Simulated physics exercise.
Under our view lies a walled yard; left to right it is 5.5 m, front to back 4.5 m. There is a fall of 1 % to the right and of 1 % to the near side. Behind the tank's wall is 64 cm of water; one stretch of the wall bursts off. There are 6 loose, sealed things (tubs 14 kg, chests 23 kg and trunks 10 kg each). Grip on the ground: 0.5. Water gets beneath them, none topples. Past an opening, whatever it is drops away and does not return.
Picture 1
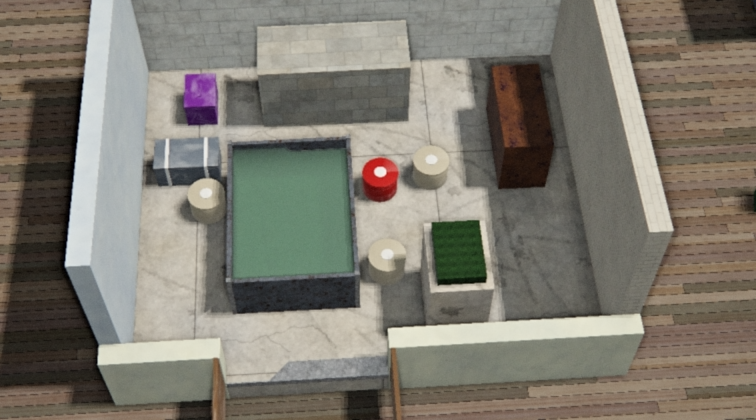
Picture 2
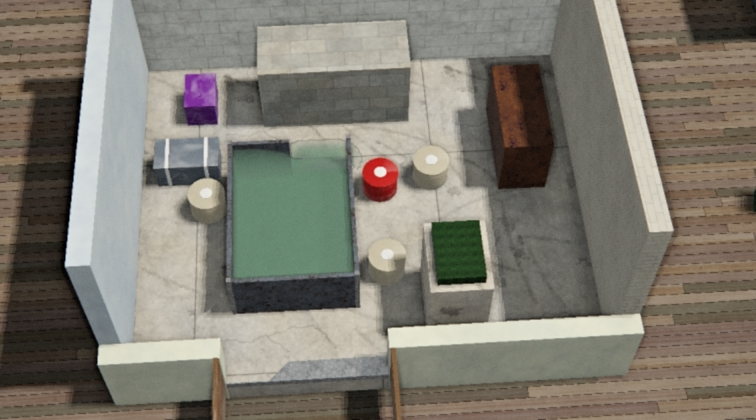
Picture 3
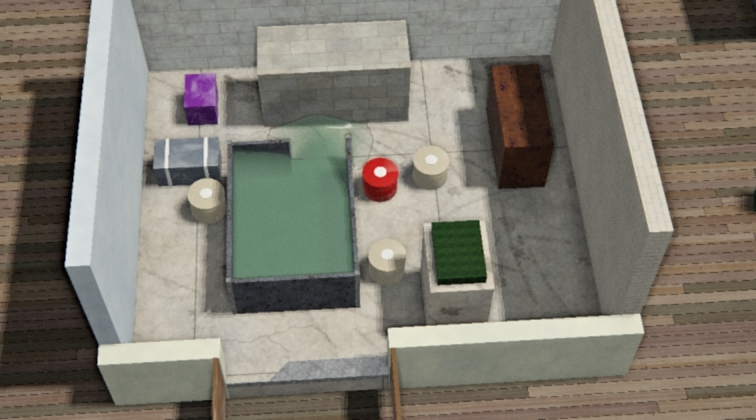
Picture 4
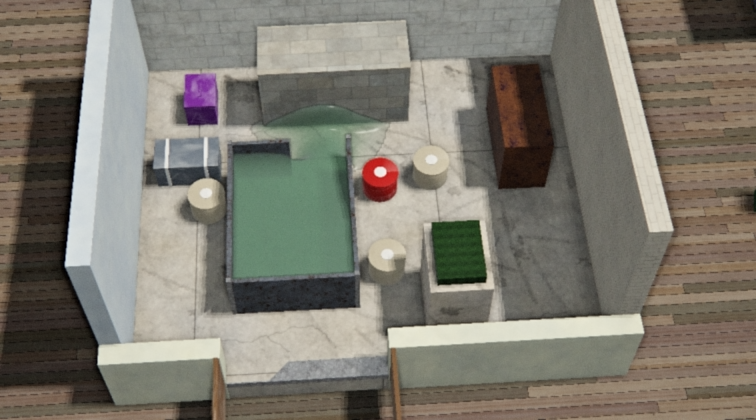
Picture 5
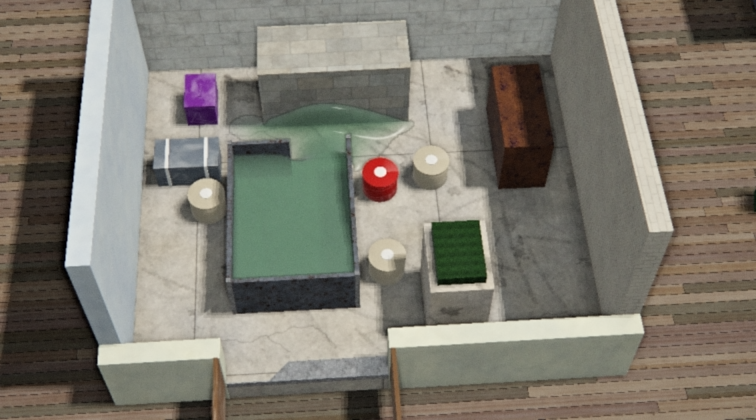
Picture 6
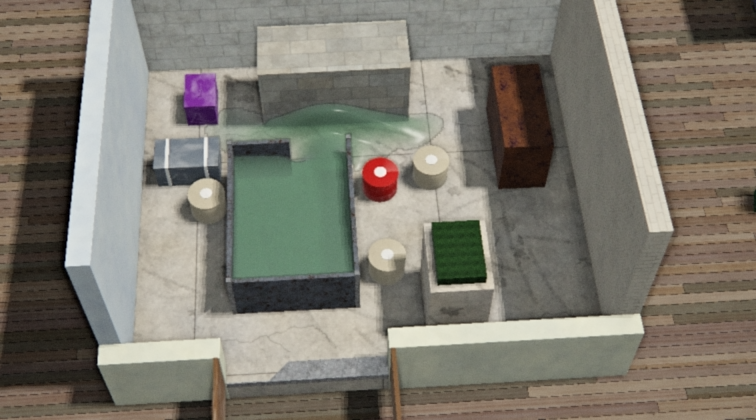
At first, green water fills a dark-walled tank in a walled yard, among pale tubs, a red tub and a purple chest. Then part of the tank's far wall opens, and water pours out against the stone block behind it, spreading sideways, mostly right, while the tubs and chests stay still.
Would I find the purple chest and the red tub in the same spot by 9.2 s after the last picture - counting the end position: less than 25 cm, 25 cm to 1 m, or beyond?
The purple chest remains almost where it was, and the red tub remains almost where it was.
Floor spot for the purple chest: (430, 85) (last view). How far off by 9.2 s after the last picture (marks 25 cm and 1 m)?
Put there, it remains roughly in place.
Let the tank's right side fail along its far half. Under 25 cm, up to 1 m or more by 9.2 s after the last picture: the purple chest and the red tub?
The purple chest would remain almost still and the red tub would be washed far off.
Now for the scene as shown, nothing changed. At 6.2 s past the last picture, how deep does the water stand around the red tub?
About 4 cm.
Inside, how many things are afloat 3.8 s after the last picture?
1 of them.
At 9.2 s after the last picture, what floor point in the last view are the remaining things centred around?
Near (299, 222).
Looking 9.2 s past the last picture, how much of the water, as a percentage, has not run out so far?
Close to 90 in a hundred parts remain.
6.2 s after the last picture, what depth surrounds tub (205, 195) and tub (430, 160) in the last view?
Around 5 cm and 7 cm.
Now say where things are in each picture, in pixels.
The purple chest at (200, 90) rests on the ground; the red tub at (380, 172), on the bottom; water covers 2.7 m2; 0 of 6 have shifted, in the first frame.
The purple chest at (200, 90), on the bottom; the red tub at (380, 172) rests on the ground; 3.1 m2 under water; 0 of 6 have shifted, in the second frame.
The purple chest at (200, 90), on the bottom; the red tub at (380, 172) rests on the ground; water covers 3.6 m2; 0 of 6 have shifted, in the third frame.
The purple chest at (200, 90) rests on the ground; the red tub at (380, 172) rests on the ground; water covers 3.7 m2; 0 of 6 have shifted, in the fourth frame.
The purple chest at (200, 90), on the bottom; the red tub at (380, 172) rests on the ground; water covers 3.9 m2; 0 of 6 have shifted, in the fifth frame.
The purple chest at (200, 90) rests on the ground; the red tub at (380, 172) rests on the ground; water covers 4.5 m2; 0 of 6 have shifted, in the sixth frame.
Then, 1.2 s after the last picture the purple chest is near (200, 90), 0.0 m from its start, aground; the red tub is near (380, 172), 0.0 m from its start, aground; 0 of 6 are out; 1 afloat.
Then, 3.8 s after the last picture the purple chest is near (200, 90), 0.0 m from its start, aground; the red tub is near (380, 172), 0.0 m from its start, aground; 0 of 6 are out; 1 afloat.
Then, 6.2 s after the last picture the purple chest is near (200, 90), 0.0 m from its start, aground; the red tub is near (380, 172), 0.0 m from its start, aground; 0 of 6 are out; 1 afloat.
Then, 9.2 s after the last picture the purple chest is near (200, 90), 0.0 m from its start, aground; the red tub is near (380, 172), 0.0 m from its start, aground; 0 of 6 are out; 3 afloat.
